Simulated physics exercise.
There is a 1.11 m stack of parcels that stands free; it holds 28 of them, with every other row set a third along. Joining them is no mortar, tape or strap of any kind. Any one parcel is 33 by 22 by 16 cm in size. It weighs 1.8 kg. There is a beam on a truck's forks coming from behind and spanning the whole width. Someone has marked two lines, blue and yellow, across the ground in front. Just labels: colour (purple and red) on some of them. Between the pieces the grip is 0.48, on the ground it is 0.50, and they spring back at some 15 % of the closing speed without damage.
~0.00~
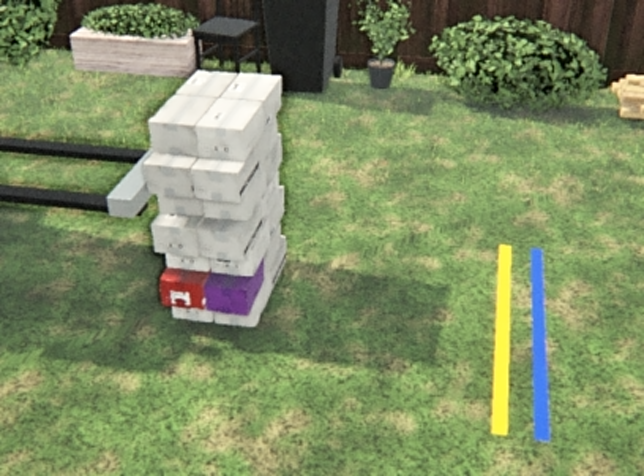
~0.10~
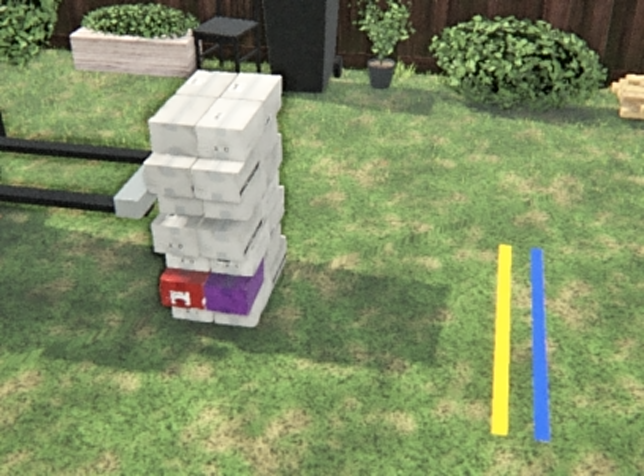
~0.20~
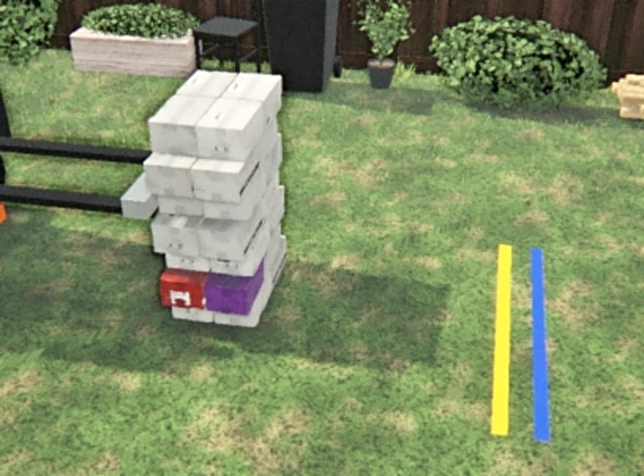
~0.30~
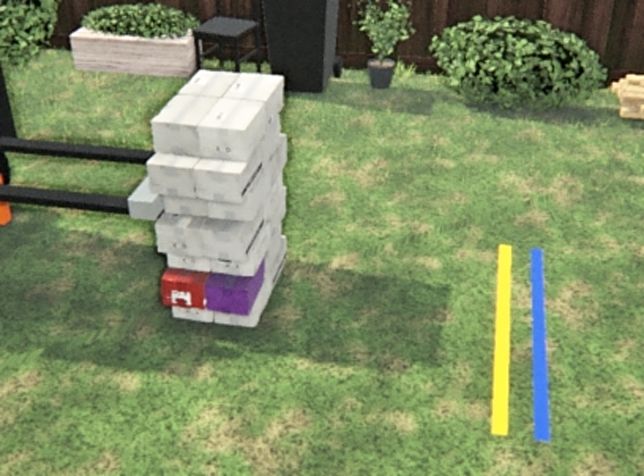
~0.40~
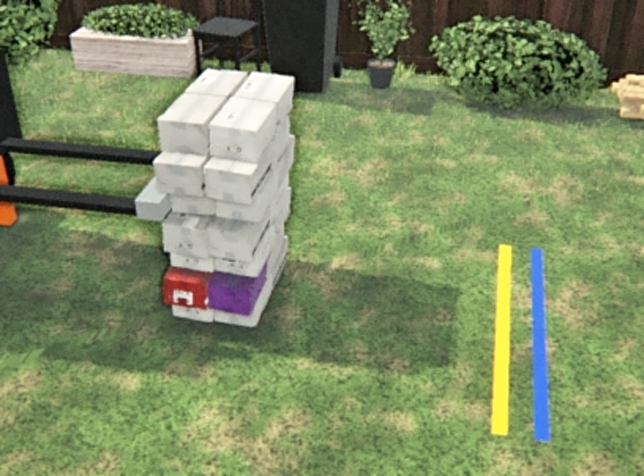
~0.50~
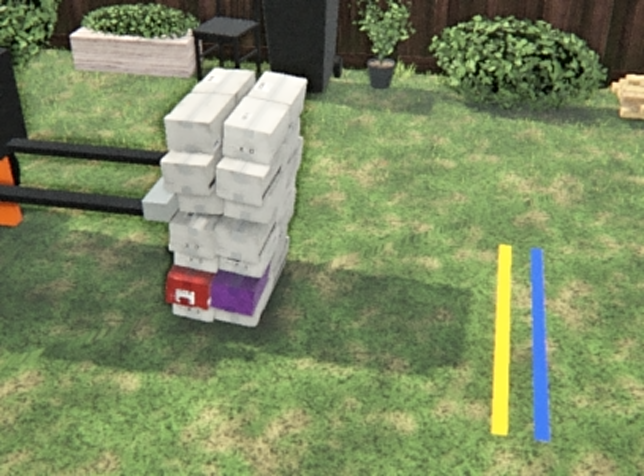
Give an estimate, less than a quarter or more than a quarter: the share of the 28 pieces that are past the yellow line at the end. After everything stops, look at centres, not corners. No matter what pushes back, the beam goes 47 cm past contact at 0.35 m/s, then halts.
Under a quarter.
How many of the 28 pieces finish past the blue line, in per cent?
Close to 5 percent.
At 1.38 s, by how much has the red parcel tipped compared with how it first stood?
30°.
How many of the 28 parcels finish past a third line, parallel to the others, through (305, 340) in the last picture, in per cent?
Close to 55 in a hundred.
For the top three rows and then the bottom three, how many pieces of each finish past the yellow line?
3, then 0.
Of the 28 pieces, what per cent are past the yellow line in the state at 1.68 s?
5 per cent at that moment.
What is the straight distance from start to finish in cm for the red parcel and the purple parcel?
So red shifts 0 cm, while purple shifts 40 cm.
By 0.74 s, none of the 28 parcels past the yellow line, 28 disturbed; purple parcel tilted 16°; red parcel tilted 14°.
By 1.10 s, none of the 28 parcels past the yellow line, 28 disturbed; purple parcel tilted 38°; red parcel tilted 26°.
By 1.38 s, none of the 28 parcels past the yellow line, 27 disturbed; purple parcel tilted 70°, 11 cm lower; red parcel tilted 34°.
By 1.68 s, 2 of the 28 parcels past the yellow line; purple parcel on its side; red parcel moved 14 mm.
When it is over (3.1 s), 3 of the 28 parcels past the yellow line; purple parcel on its side; red parcel moved 14 mm. That is 11 per cent. In pixels of the last frame, middles, purple parcel near (304, 311), red parcel near (194, 278).
